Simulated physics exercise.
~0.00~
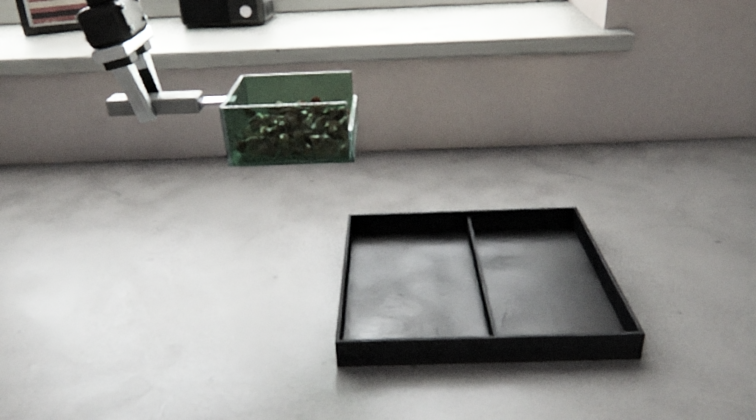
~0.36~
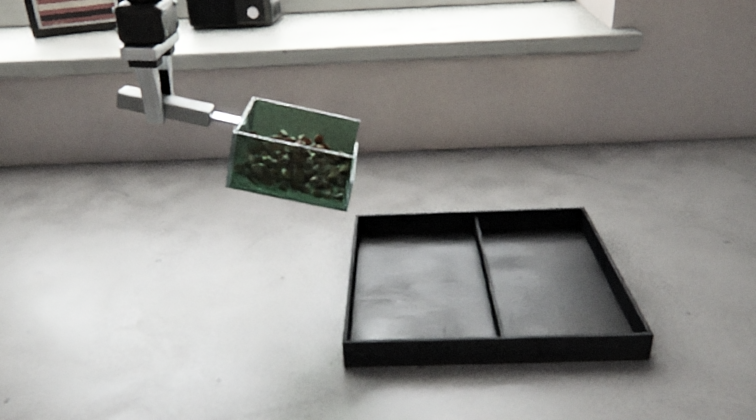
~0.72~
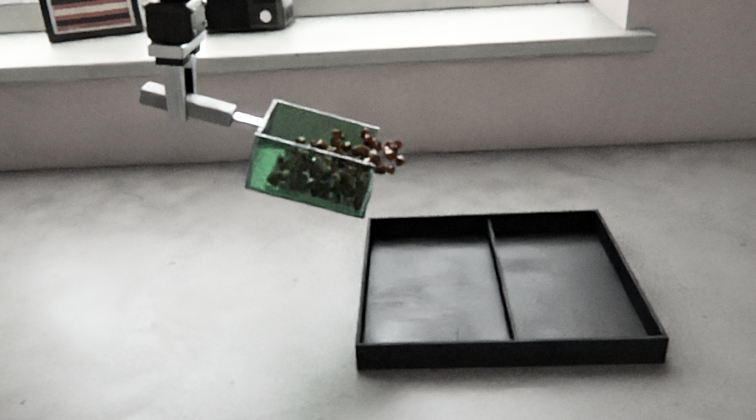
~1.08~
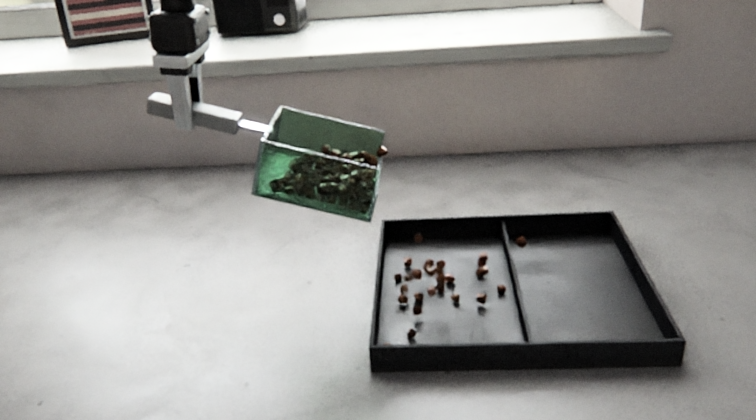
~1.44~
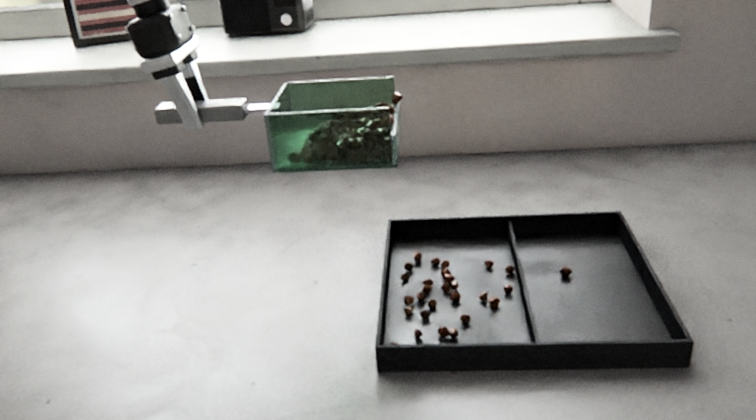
Green-tinted box held by a robot arm tipping brown pellets into a divided black tray, mostly the left part, then levelling.
